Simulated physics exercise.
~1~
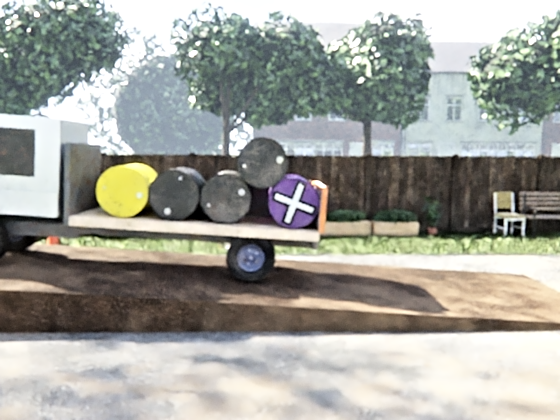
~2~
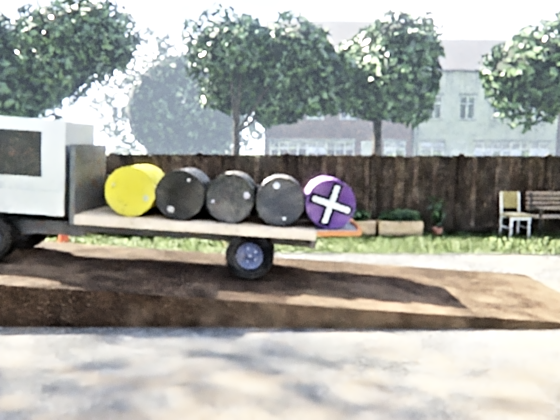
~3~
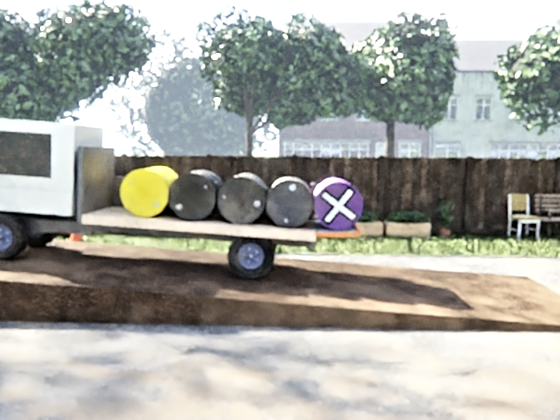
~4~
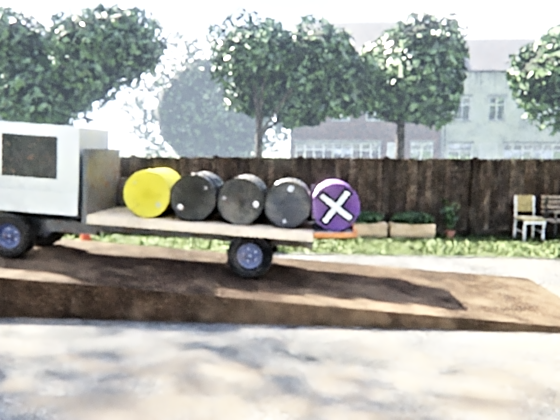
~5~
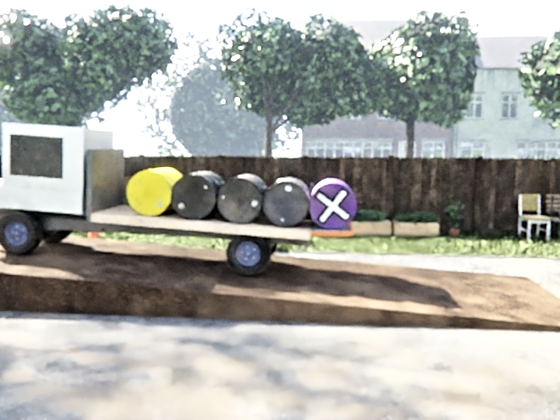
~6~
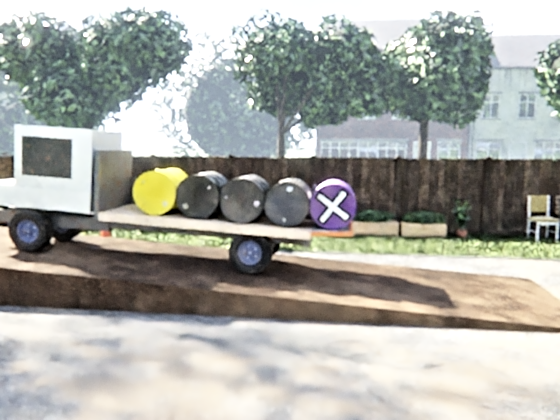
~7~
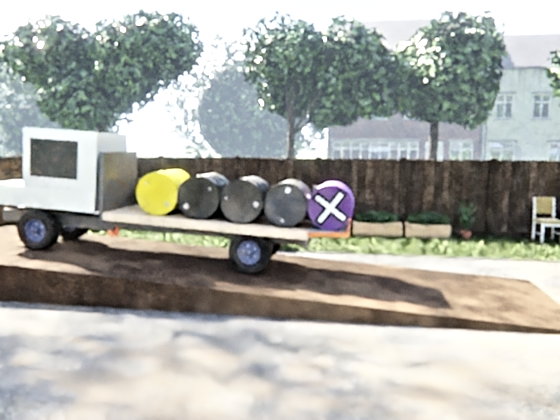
Purple drum with white cross rolling right onto a truck's lowered tailgate and stopping there, dark and yellow drums staying behind it.
